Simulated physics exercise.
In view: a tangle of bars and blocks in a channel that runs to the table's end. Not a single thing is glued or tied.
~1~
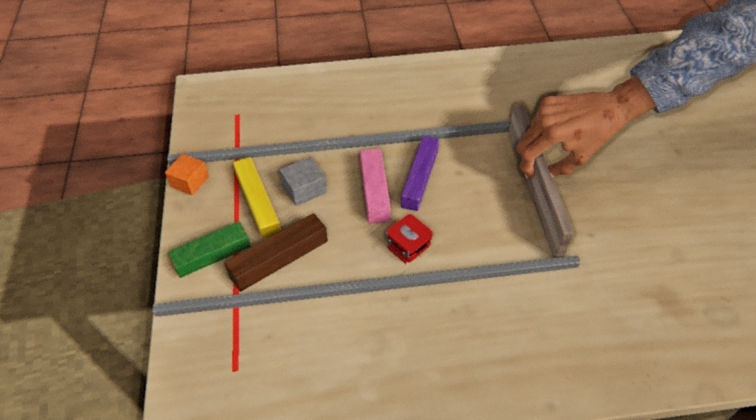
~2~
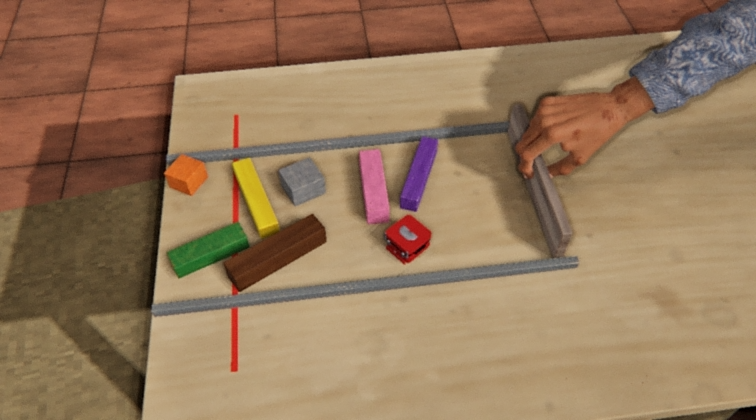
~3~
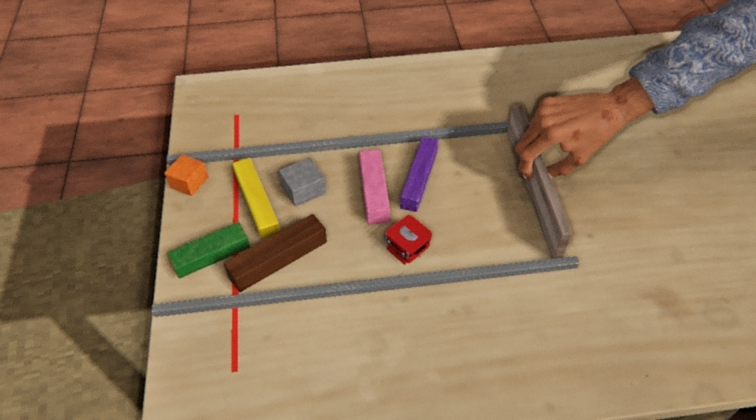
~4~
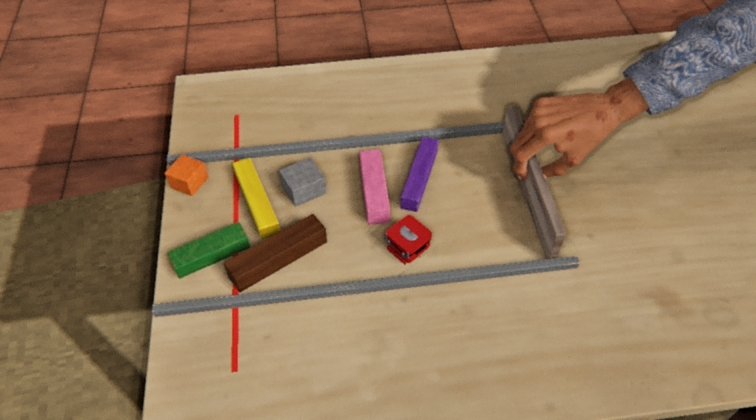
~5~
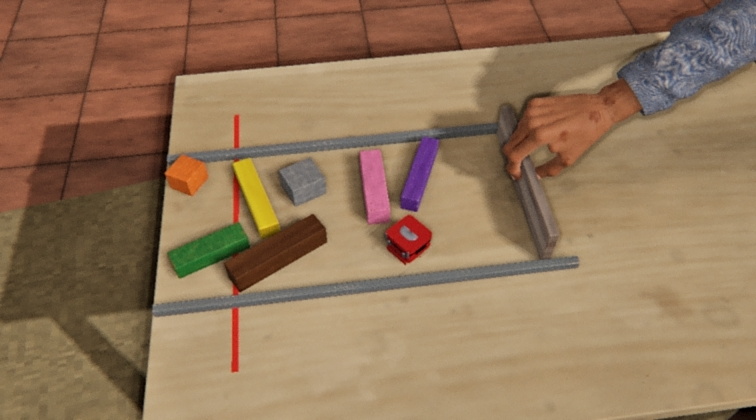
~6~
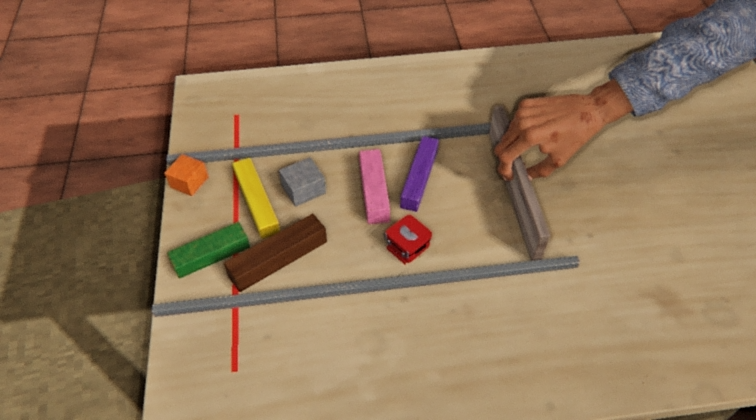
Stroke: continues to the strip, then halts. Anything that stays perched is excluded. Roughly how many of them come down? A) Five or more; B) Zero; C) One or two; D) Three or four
Three or four.
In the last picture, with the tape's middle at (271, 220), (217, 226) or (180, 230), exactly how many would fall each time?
1, 5, 6.
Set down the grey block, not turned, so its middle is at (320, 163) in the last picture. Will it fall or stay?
It stays put.
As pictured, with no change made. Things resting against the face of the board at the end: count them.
2 in contact.
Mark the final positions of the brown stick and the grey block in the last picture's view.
In the last picture the first middle sits at (156, 278) and the other at (176, 188).
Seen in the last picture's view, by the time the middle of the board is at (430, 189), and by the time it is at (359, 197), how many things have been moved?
Moved so far: 1, then 4.
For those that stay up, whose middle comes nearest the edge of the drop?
It's the brown stick.
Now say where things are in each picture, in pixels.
In the first frame, orange block (188, 175); green bar (210, 249); yellow stick (256, 196); board (538, 178); tape (237, 224).
In the second frame, green bar (209, 250); pink bar (374, 186).
In the third frame, yellow stick (256, 197); red case (409, 240).
In the fourth frame, orange block (187, 175); purple bar (420, 173).
In the fifth frame, green bar (210, 250); board (525, 179).
In the sixth frame, orange block (187, 175); green bar (209, 250); yellow stick (256, 197); board (516, 180); tape (236, 224).
Soon after, none off yet; orange block at rest near (187, 175); green bar at rest near (209, 250); yellow stick at rest near (256, 197).
Then, none off yet; orange block at rest near (187, 175); green bar at rest near (208, 250); yellow stick moved a little near (233, 200).
At rest, the number that fall off is three or four; fallen, yellow stick, green bar and orange block.
